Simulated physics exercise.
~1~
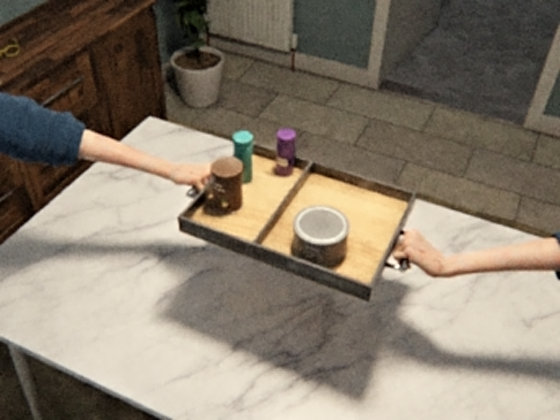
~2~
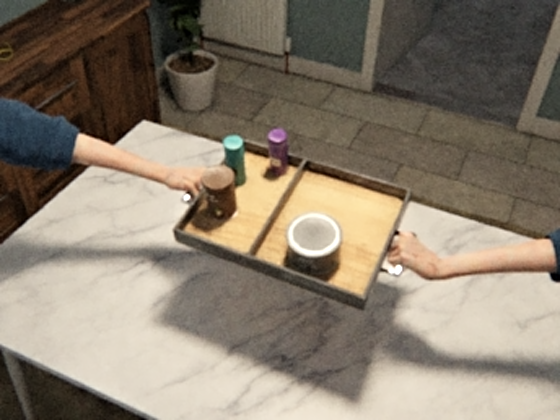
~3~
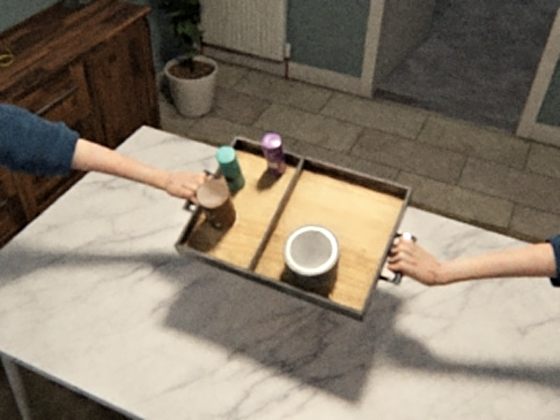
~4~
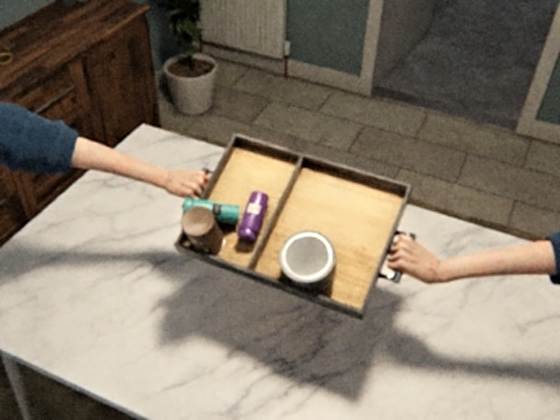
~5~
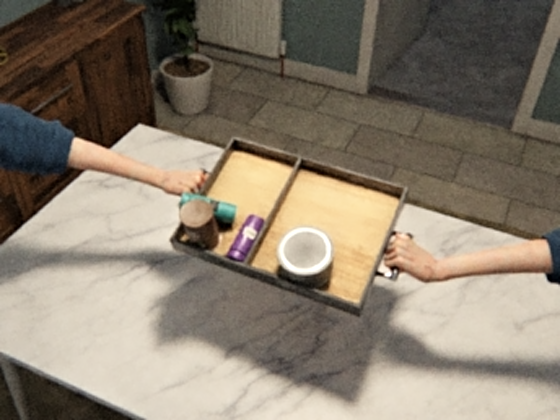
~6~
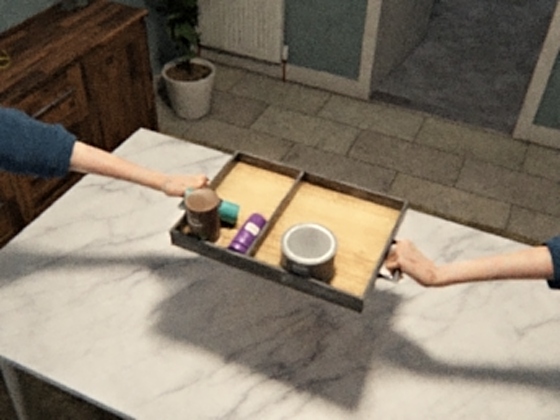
Two hands tip a tray toward the near edge, toppling two shakers, then level it.
